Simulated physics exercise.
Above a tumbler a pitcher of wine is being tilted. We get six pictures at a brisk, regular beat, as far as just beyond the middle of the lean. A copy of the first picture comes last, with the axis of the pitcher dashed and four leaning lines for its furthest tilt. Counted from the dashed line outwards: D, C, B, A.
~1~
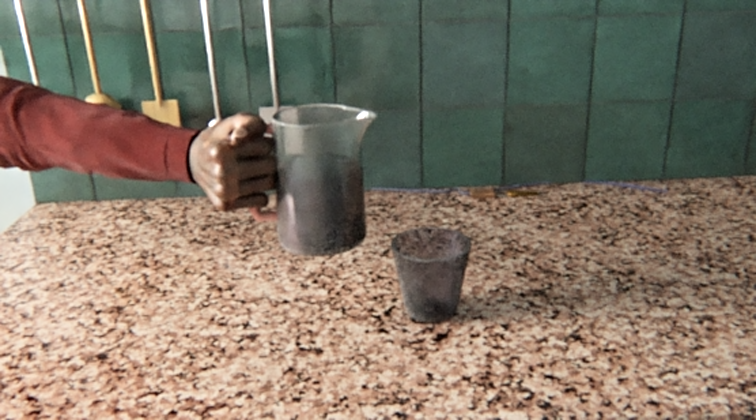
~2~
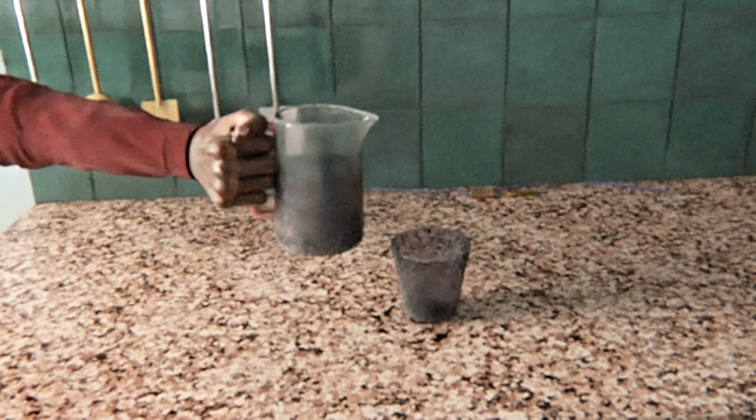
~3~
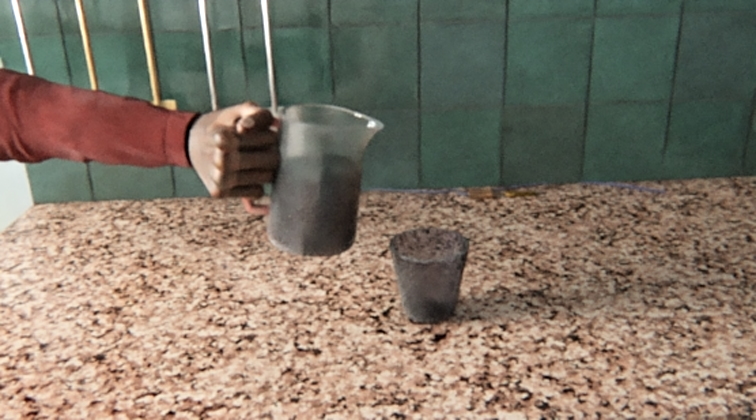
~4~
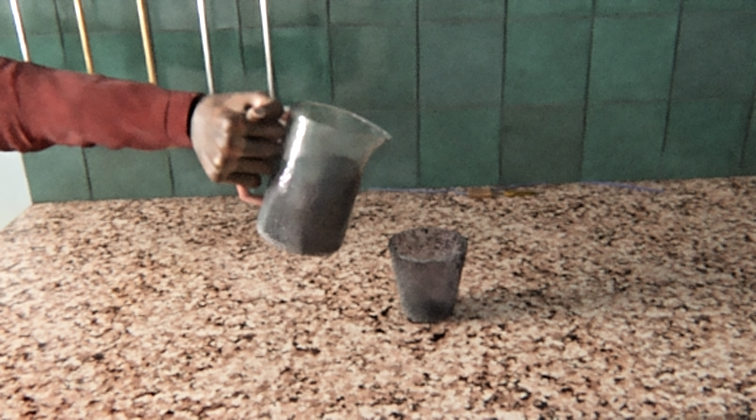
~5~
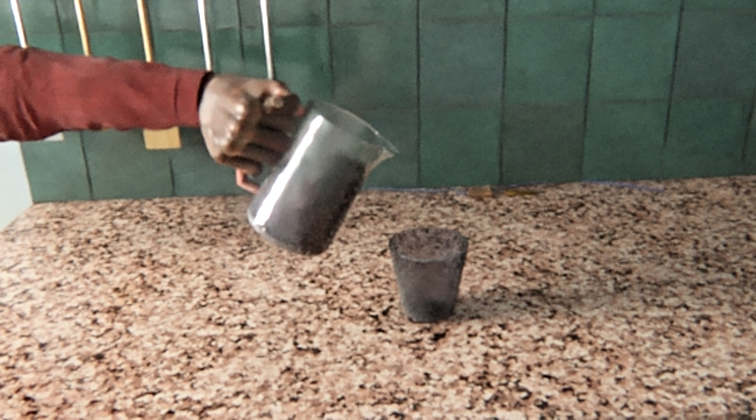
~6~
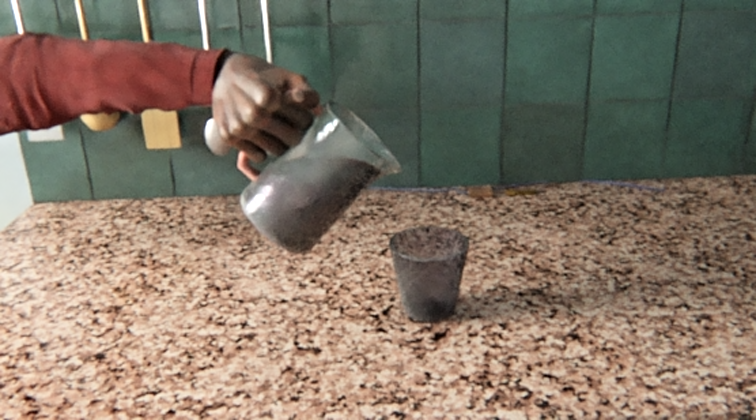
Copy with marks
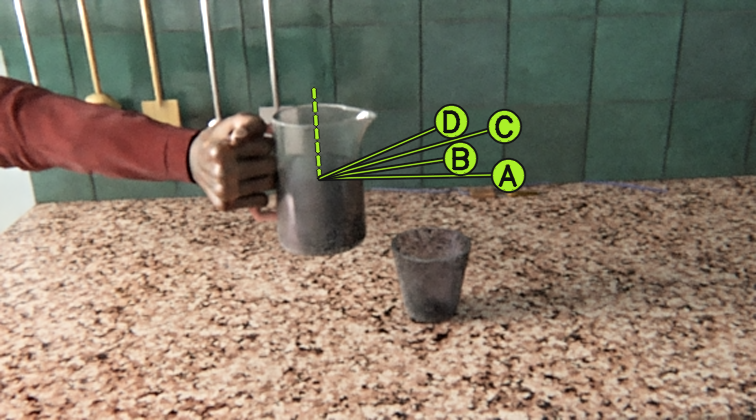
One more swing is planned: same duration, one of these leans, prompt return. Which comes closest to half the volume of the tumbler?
D beats the others.
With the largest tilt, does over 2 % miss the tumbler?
Yes, it does.
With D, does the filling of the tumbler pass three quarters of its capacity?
No, it does not.
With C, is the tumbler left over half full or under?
Over.
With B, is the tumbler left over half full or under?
Over half.
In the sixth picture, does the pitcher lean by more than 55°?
No.
In lime, A at (491, 174); B at (443, 159); C at (487, 130); D at (435, 128).
With A, the tumbler ends with about 86 % of what it can hold; 27 % of the wine is spilt.
With B, the tumbler ends with about 78 % of what it can hold; 17 % of the wine is spilt.
With C, the tumbler ends with about 63 % of what it can hold; 8 % of the wine is spilt.
With D, the tumbler ends with about 47 % of what it can hold.
